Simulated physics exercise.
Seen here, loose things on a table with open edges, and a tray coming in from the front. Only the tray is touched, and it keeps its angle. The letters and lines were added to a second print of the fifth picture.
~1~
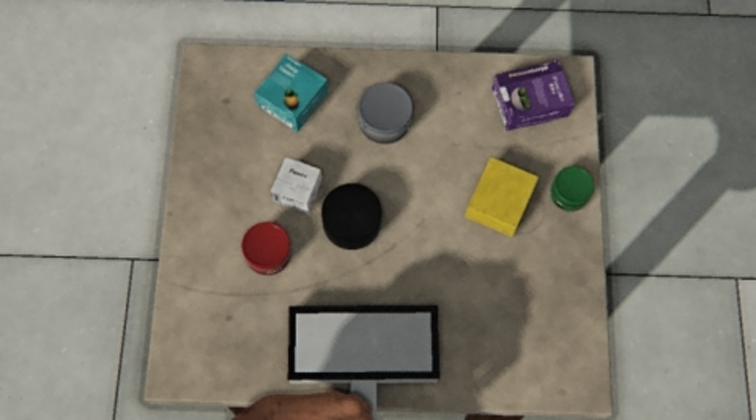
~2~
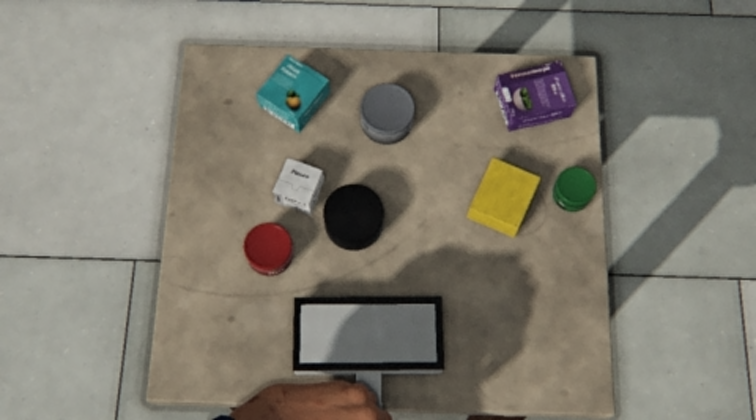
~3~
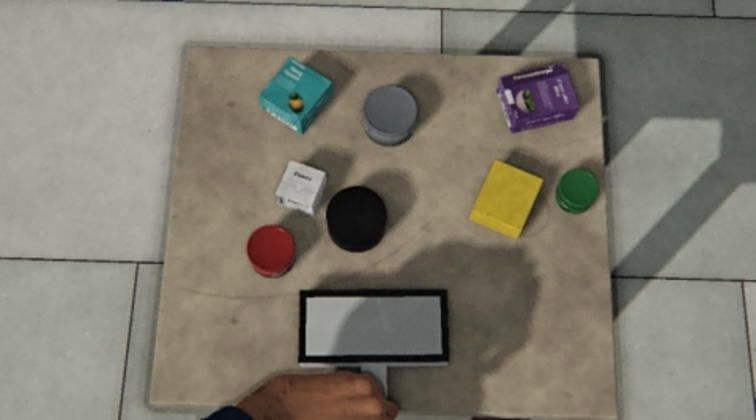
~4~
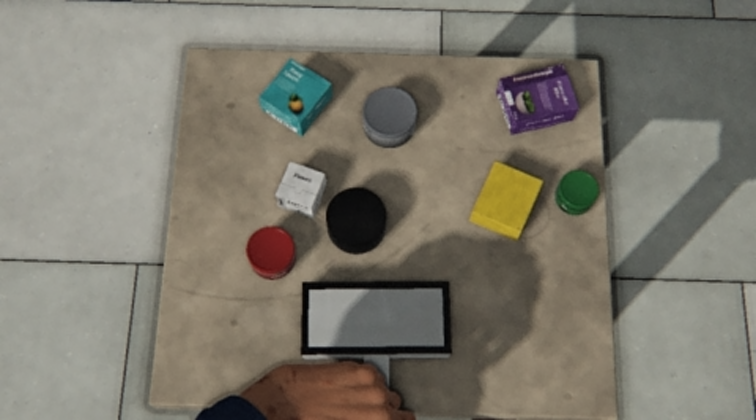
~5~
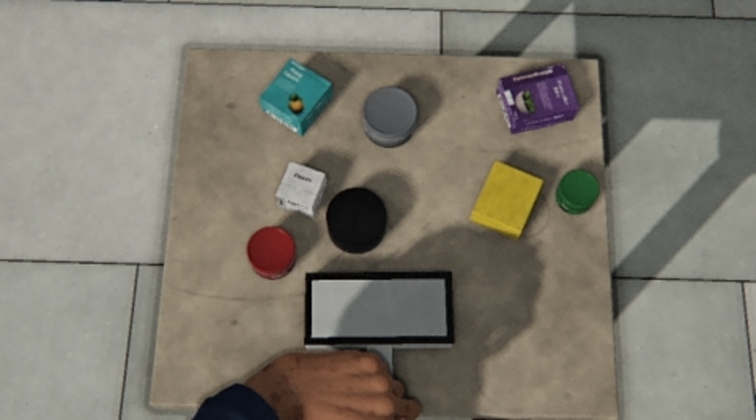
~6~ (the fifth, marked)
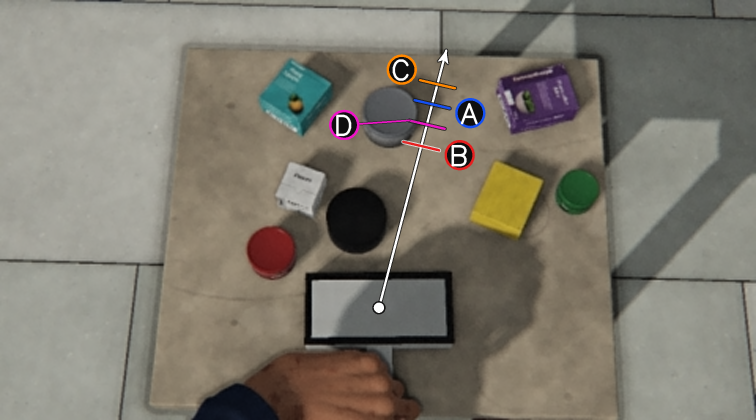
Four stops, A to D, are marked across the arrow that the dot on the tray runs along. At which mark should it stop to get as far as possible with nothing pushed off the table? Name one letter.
All is well up to A.
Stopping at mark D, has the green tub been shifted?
By then, no.
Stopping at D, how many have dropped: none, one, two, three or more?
In all, none.
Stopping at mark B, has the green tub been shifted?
No.
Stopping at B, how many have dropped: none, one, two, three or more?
In all, none.
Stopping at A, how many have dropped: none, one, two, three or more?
The count is none.
On the copy, A at (432, 104); B at (421, 146); C at (438, 84); D at (426, 125); the arrow from (379, 308) to (447, 50); the white dot at (379, 308).
On A. First, tray (399, 235); black tin (360, 173); green tub (576, 193).
Then, tray (418, 161); grey jar (402, 78); black tin (354, 103).
Finally, tray (432, 110); grey jar (407, 55); black tin (350, 57); nothing has fallen.
By contrast, B is safe but short; C drops the grey jar and black tin; D is safe but short.
